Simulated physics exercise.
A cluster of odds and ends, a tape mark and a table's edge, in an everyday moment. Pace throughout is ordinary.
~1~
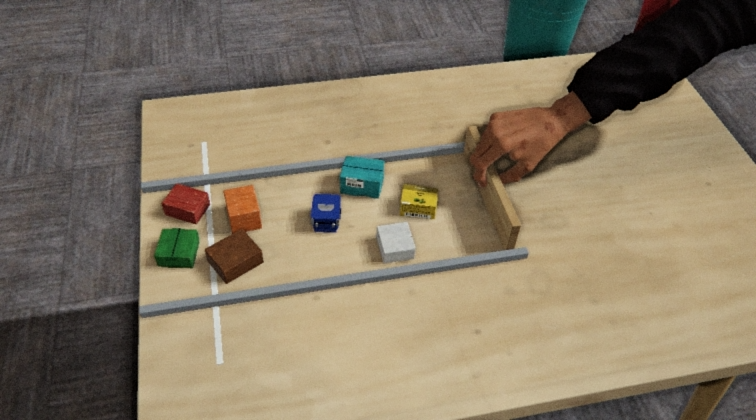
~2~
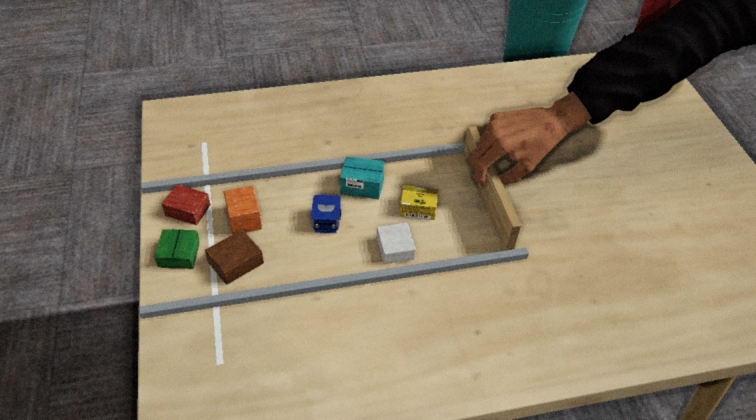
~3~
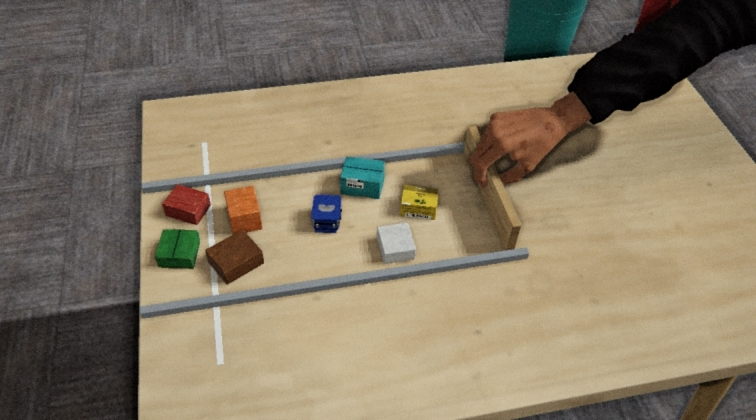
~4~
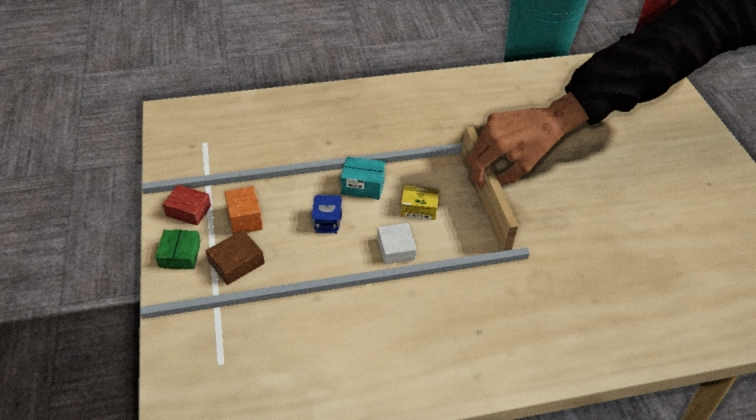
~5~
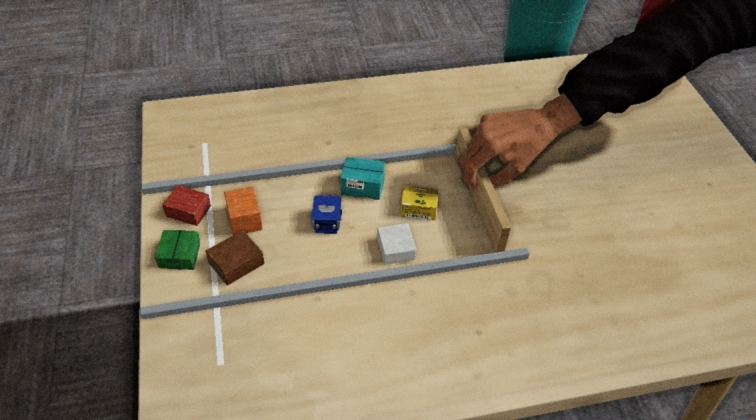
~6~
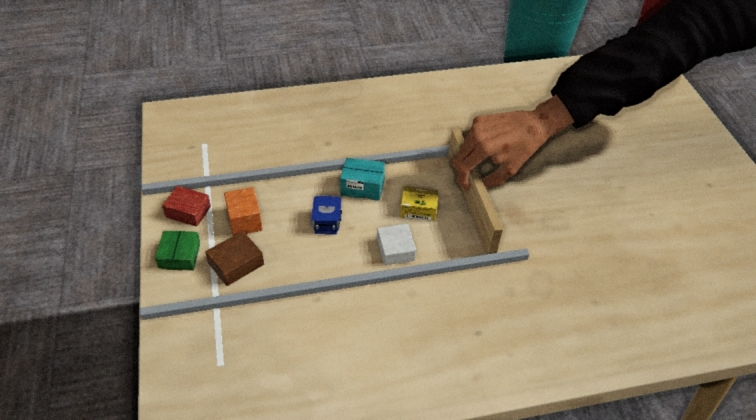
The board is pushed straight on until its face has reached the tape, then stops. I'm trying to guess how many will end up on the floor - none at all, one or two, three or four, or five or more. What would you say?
I'd say one or two.
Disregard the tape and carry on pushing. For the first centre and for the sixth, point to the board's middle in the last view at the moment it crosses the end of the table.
The first one at (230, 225), the next at (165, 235).
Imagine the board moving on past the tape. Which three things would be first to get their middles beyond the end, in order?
The green box, the orange block, then the red block.
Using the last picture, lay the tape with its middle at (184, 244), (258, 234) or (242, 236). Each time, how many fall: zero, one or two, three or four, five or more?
Results per position - at least five / no fall at all / none.
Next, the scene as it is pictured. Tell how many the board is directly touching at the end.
I count 3 of them.
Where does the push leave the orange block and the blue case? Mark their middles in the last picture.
In the last view, the middles sit near (146, 227) and near (158, 253).
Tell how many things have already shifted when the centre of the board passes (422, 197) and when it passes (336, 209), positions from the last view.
First 1, after that 4.
Soon after, none off yet; green box at rest near (178, 250); red block at rest near (187, 206); brown block at rest near (235, 258).
After that, none off yet; green box at rest near (178, 250); red block at rest near (184, 205); brown block displaced a little near (224, 263).
In the end, the number that fall off is one or two; gone, green box.
